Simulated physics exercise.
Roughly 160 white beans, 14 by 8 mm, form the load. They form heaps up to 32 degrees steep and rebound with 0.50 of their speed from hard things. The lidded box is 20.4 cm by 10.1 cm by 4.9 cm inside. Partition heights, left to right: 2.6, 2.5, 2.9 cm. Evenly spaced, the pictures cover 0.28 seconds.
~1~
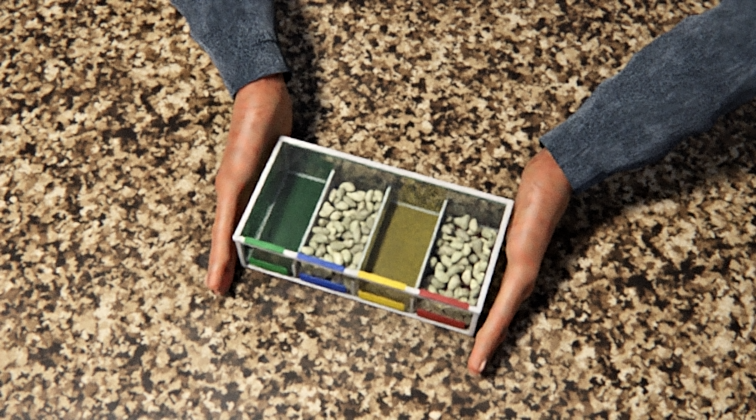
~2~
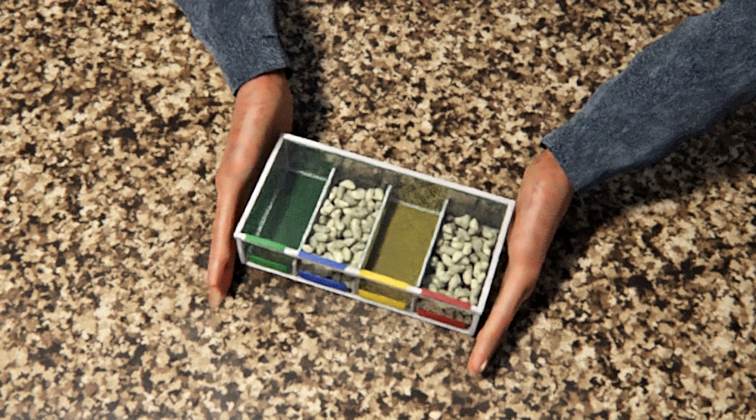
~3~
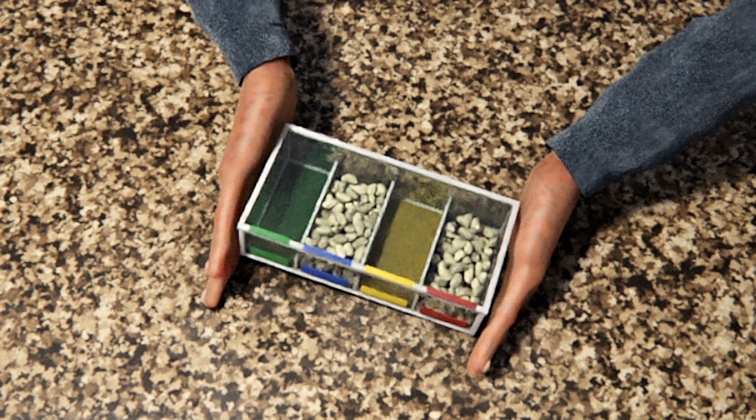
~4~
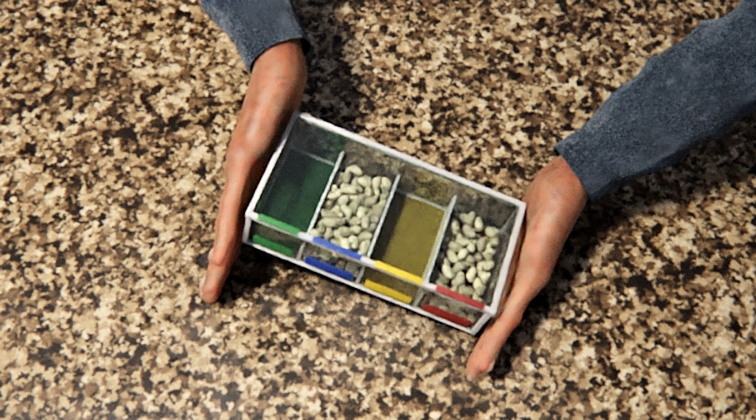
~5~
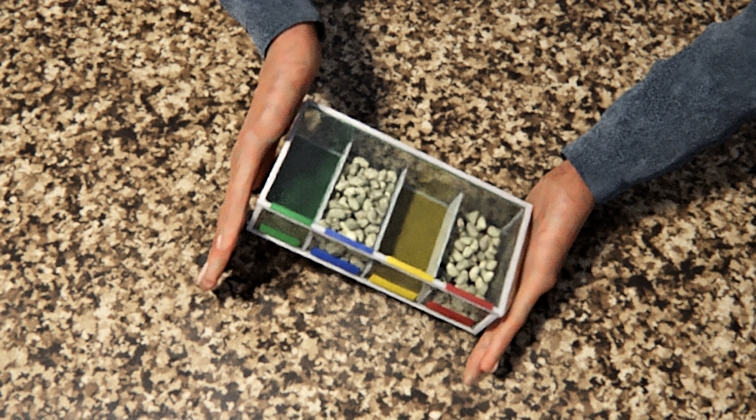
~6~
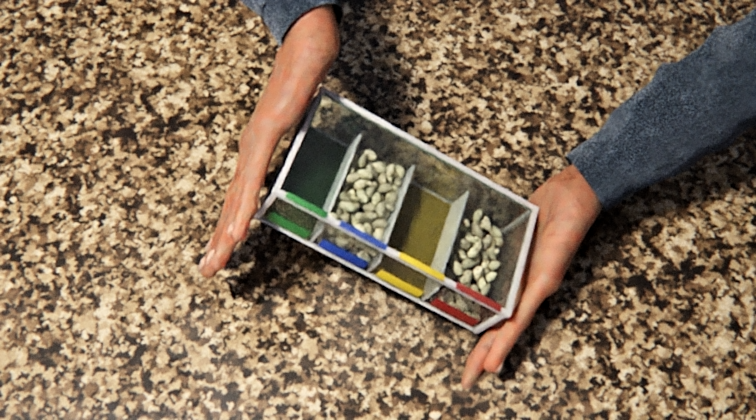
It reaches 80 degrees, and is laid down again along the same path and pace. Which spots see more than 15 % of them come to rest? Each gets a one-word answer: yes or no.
My answers are red yes, blue yes, green no, yellow no.
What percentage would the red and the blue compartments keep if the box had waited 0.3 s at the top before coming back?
You'd end up with red at 75 per cent and blue at 25 per cent.
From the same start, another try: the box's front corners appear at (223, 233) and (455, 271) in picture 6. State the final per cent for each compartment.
Red 30 %, blue 35 %, green 35 %, yellow 5 %.
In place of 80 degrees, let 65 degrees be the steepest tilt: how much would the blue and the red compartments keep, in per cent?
Blue 45 %; red 50 %.
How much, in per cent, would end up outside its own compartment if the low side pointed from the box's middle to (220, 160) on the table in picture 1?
That would be close to 45 per cent.
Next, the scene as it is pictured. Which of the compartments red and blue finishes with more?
The red one.
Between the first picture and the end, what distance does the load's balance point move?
About 4.0 cm.
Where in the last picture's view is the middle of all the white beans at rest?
Look around (456, 253) in the last picture.
Then, 0.63 s after the last picture, tilt 78 degrees; red 50 %, blue 35 %, yellow 15 %.
Then, 1.05 s after the last picture, tilt 33 degrees; red 70 %, blue 25 %, yellow 10 %.
Then, 1.56 s after the last picture, tilt 0 degrees; red 70 %, blue 25 %, yellow 10 %.
In the end, red 70 %, blue 25 %, green 0 %, yellow 10 %.
